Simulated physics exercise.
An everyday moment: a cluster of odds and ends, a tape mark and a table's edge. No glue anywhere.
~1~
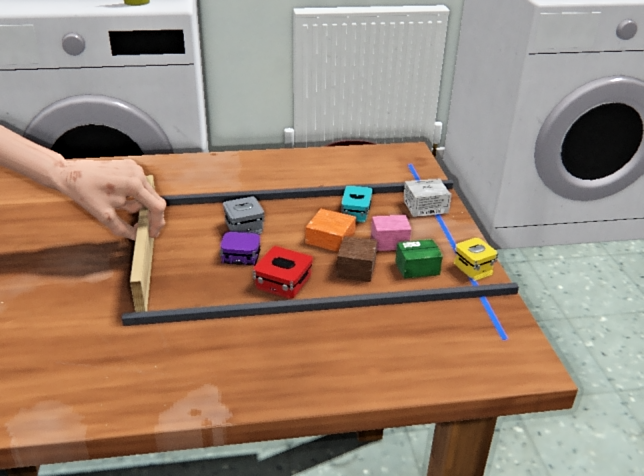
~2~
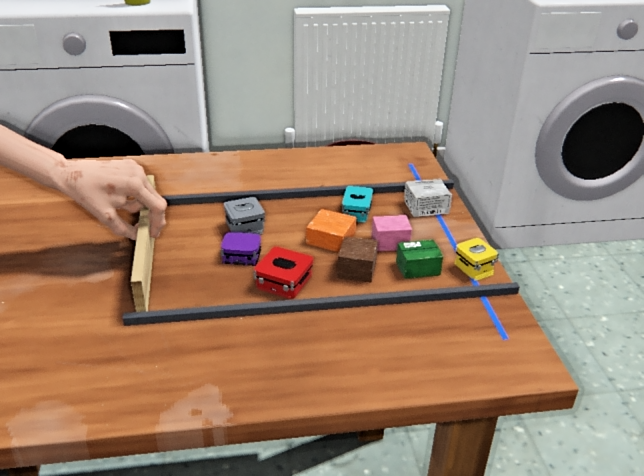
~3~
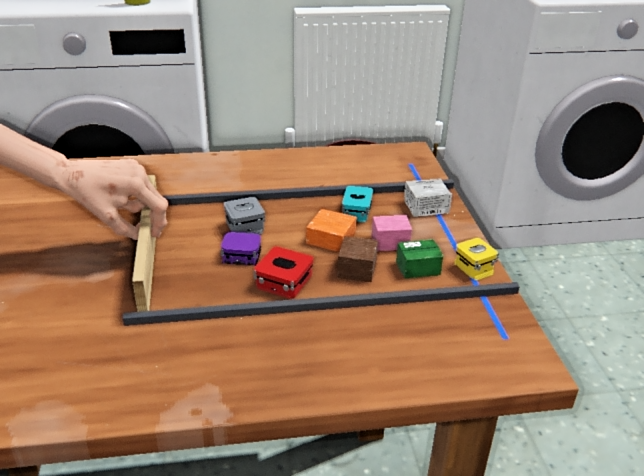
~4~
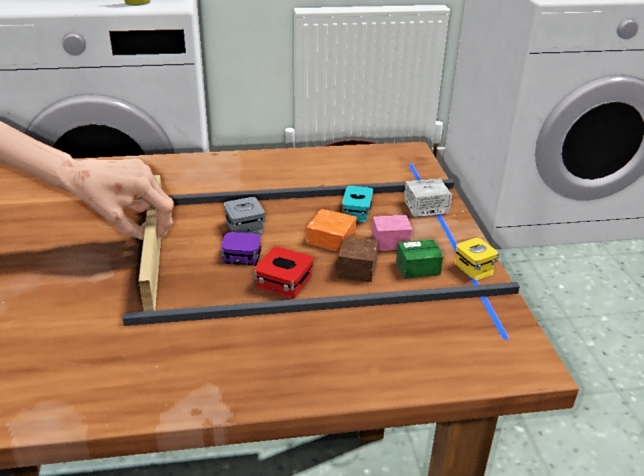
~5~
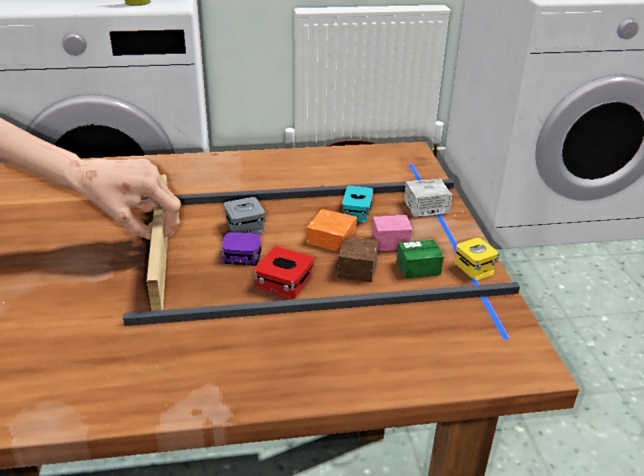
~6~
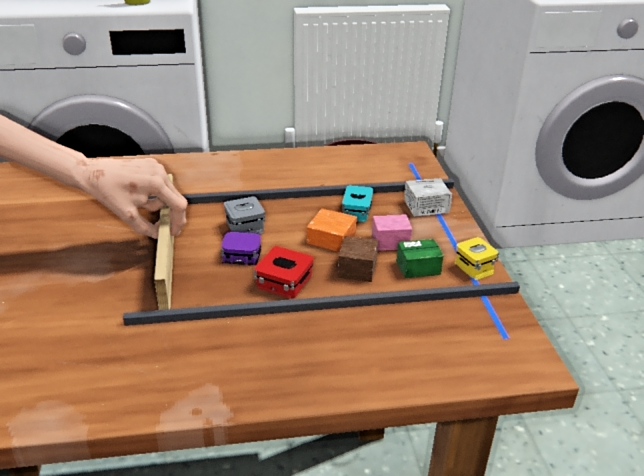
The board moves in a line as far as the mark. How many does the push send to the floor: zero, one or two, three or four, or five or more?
As it turns out, the number that fall off is five or more.
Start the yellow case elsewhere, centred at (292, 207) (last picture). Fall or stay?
Then it does not fall.
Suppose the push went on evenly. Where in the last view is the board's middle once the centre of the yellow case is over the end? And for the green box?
For the yellow case at (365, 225), for the green box at (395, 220).
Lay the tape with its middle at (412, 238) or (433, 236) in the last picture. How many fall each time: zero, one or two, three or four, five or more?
Taking them in turn, either three or four; five or more.
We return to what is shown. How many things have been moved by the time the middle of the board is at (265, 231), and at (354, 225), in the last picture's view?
At the one place 3, at the other 9.
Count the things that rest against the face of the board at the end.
In contact: 4.
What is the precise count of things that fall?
The count is 6.
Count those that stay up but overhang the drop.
2 of them.
A little later, none off yet; yellow case at rest near (476, 258); white box at rest near (428, 197); green box at rest near (420, 258).
Next, none off yet; yellow case moving near (479, 259); white box at rest near (428, 197); green box shifted a little near (441, 257).
Later still, one off so far; yellow case fallen; white box shifted about its own width near (463, 189); green box tilted well over near (518, 259).
When it is over, the number that fall off is five or more; down, orange block, brown block, pink block, green box, white box and yellow case.
